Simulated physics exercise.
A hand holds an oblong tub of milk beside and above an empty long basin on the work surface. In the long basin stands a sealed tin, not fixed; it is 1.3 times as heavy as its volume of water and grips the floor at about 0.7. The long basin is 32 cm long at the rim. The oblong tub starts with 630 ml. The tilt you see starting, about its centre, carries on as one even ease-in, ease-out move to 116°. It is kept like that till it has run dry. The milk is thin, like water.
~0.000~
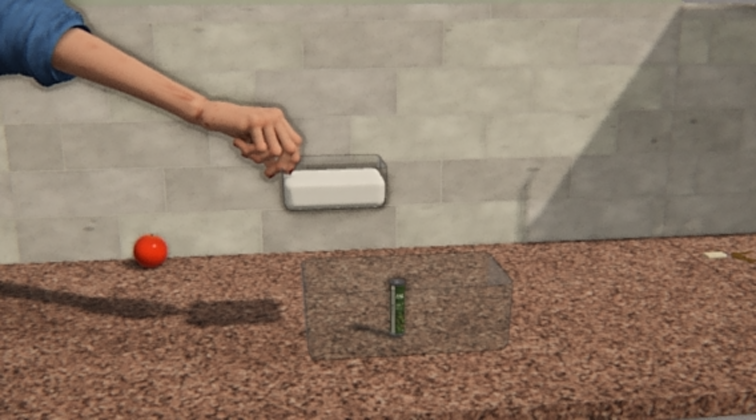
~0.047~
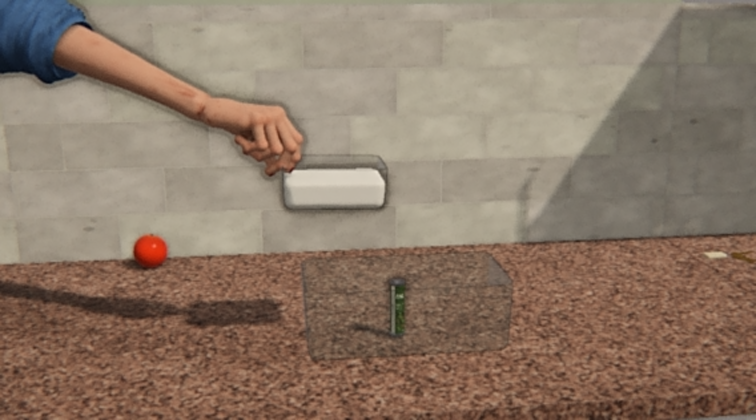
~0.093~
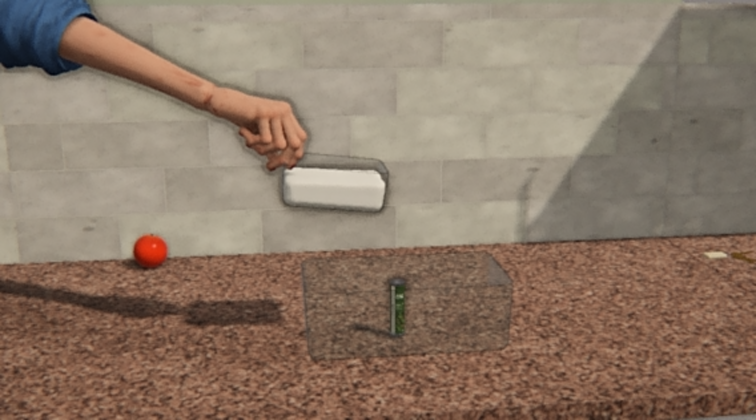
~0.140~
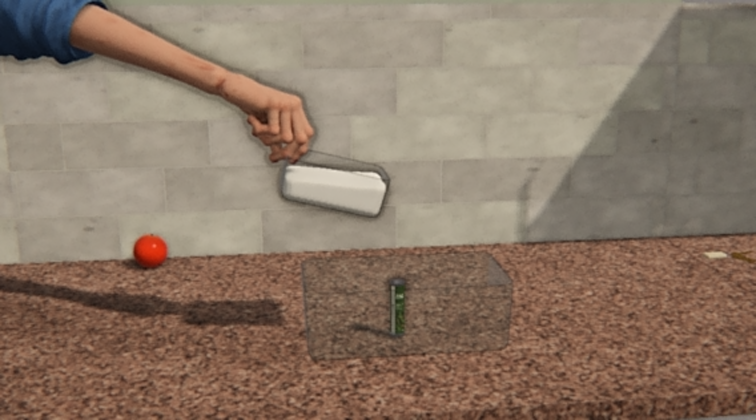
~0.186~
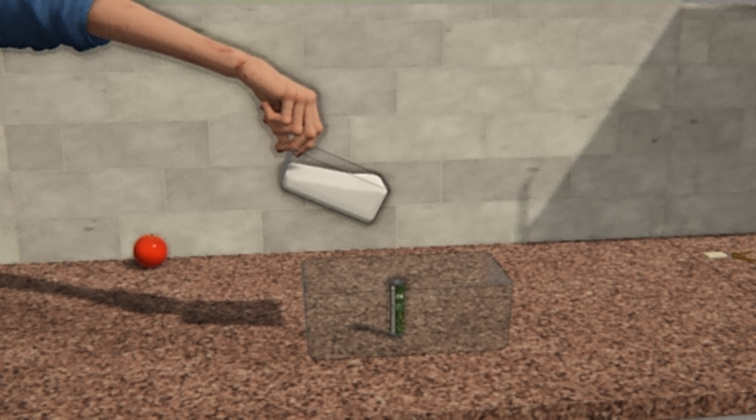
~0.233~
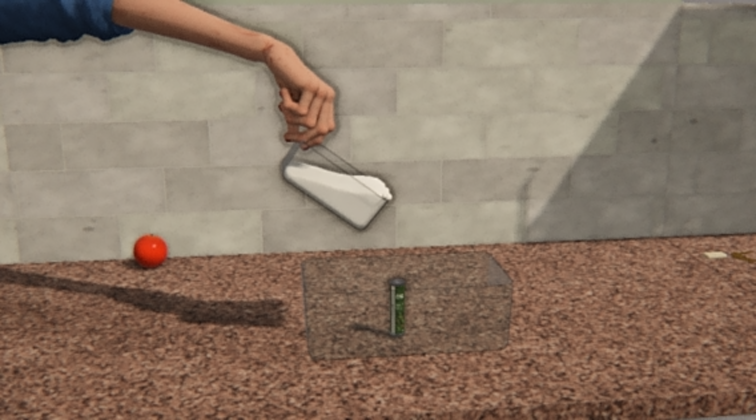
A hand held a clear tub of white milk above an empty see-through basin, near a red ball, then tilted it steadily down to the right until the milk reached the lower edge.
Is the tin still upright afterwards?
The tin remains upright.
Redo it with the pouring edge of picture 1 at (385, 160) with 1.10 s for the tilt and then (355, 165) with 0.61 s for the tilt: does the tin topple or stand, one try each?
First it keeps standing; then it goes over.
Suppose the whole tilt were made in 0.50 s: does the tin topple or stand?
Then it remains upright.
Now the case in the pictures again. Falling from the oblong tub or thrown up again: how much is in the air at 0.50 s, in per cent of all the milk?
Some 38 per cent.
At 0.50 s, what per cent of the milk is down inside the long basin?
Near 54 in a hundred.
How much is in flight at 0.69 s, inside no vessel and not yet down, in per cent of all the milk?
About 6 per cent.
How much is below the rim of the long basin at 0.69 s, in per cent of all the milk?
Some 94 per cent.
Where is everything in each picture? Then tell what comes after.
The first picture shows tilt 0°; pouring edge (383, 162); surface from (284, 178) to (381, 175); the long basin's rim runs from (303, 277) to (501, 268); the tin's top is at (397, 284).
The second picture shows tilt 2°; pouring edge (383, 164); surface from (284, 177) to (381, 175).
The third picture shows tilt 7°; pouring edge (385, 168); surface from (284, 175) to (381, 177).
The fourth picture shows tilt 14°; pouring edge (386, 175); surface from (284, 173) to (382, 179).
The fifth picture shows tilt 25°; pouring edge (386, 184); surface from (284, 171) to (384, 182).
The sixth picture shows tilt 37°; pouring edge (384, 195); surface from (285, 167) to (375, 183); 4 per cent is over the edge.
By 0.50 s the tilt is 106° and 7 per cent is still to pour; the tin stands where it began.
By 0.69 s the tilt is 116° and 0 per cent is still to pour; the tin stands where it began.
By 0.89 s the tilt is 116° and 0 per cent is still to pour; the tin stands where it began.
By 1.11 s the tilt is 116° and 0 per cent is still to pour; the tin stands where it began.
At rest the tin stands where it began.
